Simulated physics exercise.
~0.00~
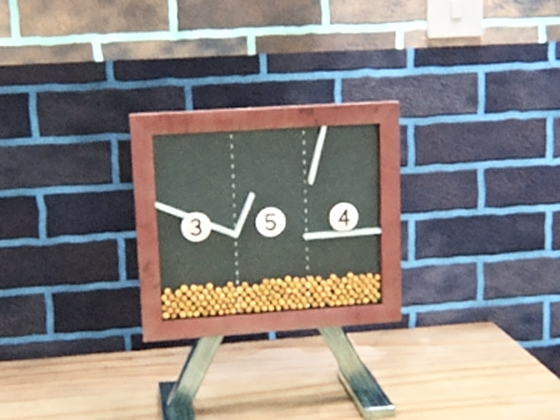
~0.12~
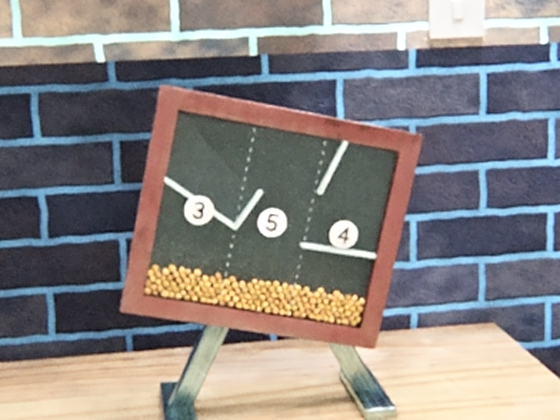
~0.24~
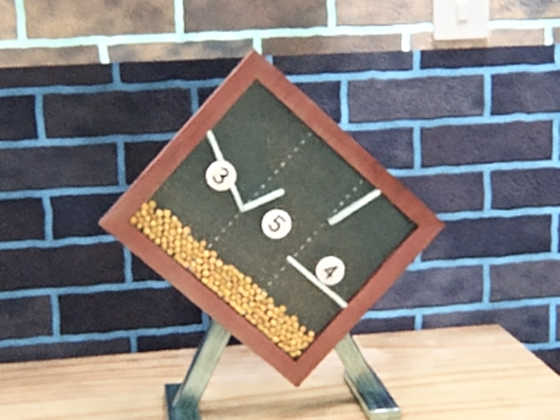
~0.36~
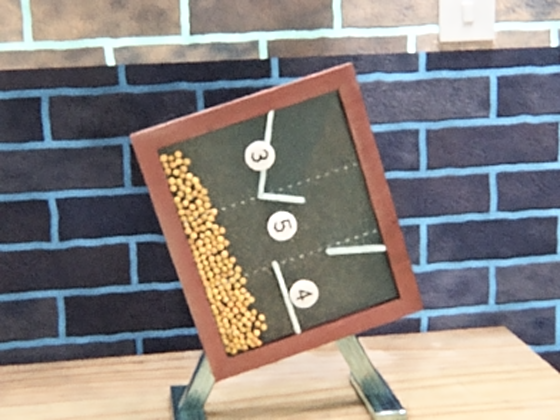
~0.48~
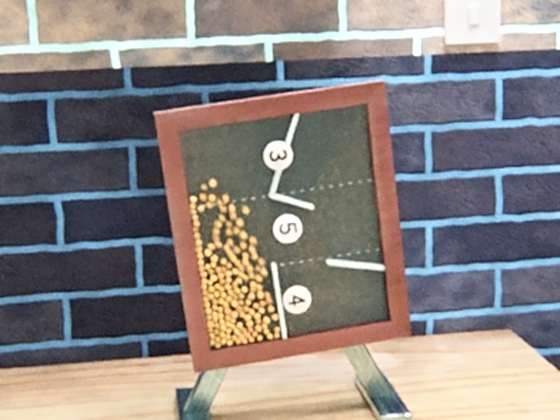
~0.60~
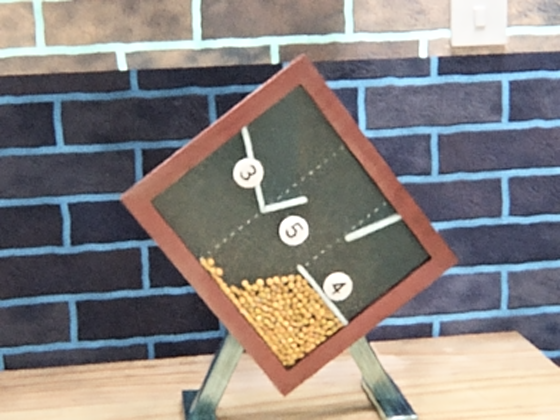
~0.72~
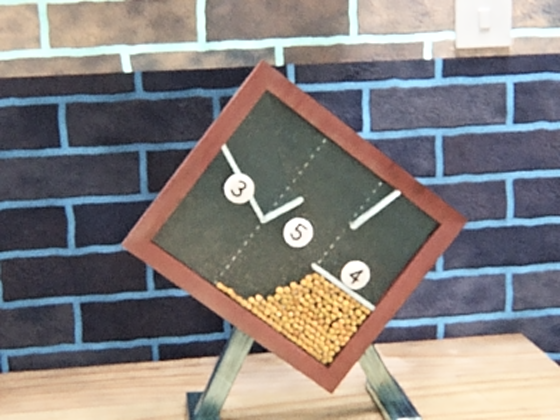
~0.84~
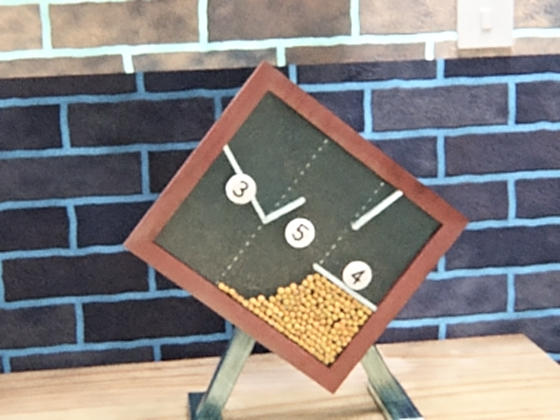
A flat framed box of small golden beads, set on a stand, tipped clockwise almost onto its side, sending the beads sliding, then swung partway back and stopped at a slant, with most of them piled in the strip marked four.
